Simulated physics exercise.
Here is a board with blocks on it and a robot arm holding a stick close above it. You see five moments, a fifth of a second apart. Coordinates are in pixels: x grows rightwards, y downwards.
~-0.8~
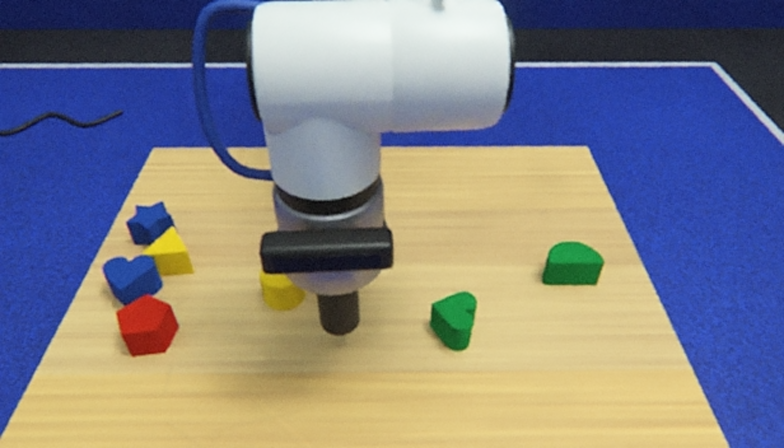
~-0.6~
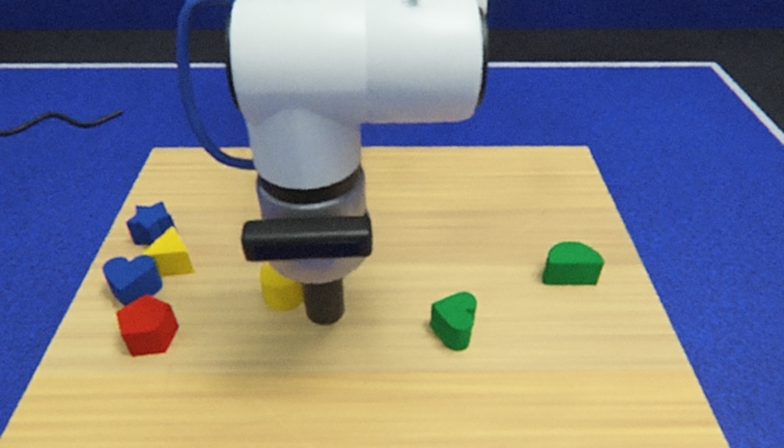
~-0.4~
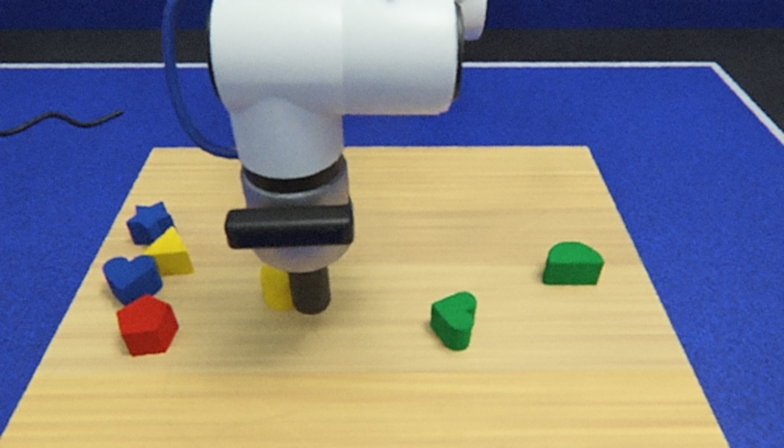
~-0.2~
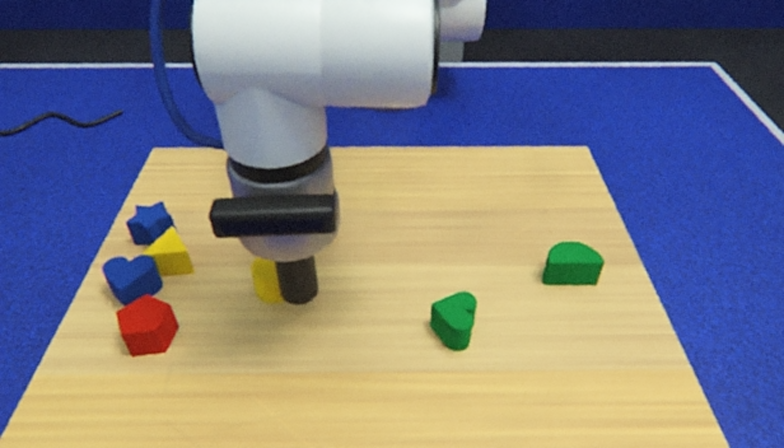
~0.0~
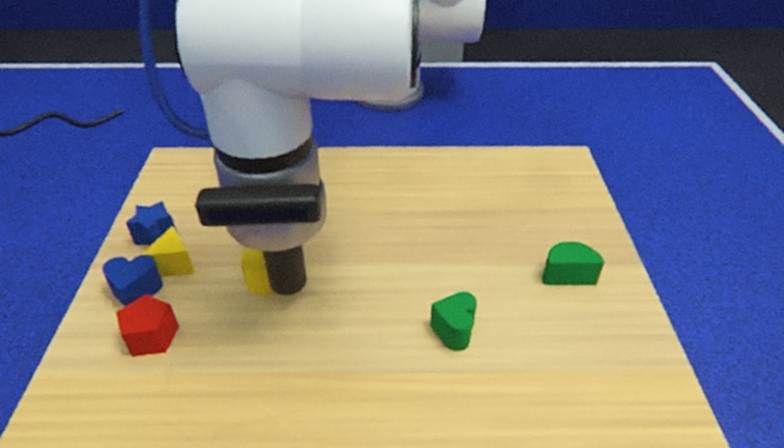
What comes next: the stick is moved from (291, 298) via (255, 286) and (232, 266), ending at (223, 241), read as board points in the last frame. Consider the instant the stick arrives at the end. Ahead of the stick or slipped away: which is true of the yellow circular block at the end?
Most likely the yellow circular block stays ahead.
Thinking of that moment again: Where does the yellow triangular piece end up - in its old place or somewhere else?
The yellow triangular piece is left alone.
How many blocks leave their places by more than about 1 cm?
Only one of them.
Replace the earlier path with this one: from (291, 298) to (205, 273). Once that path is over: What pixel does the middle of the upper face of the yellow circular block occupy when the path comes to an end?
It is going to be at (217, 225).
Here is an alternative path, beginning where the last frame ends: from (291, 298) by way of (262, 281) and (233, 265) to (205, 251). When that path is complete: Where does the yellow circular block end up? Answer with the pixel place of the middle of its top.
At (201, 205).
On the path given first. One third of the way, stick (250, 269); yellow circular block (235, 239).
Two thirds of the way, stick (227, 248); yellow circular block (221, 218).
At the end, stick (219, 225); yellow triangular piece unmoved; yellow circular block (217, 196).
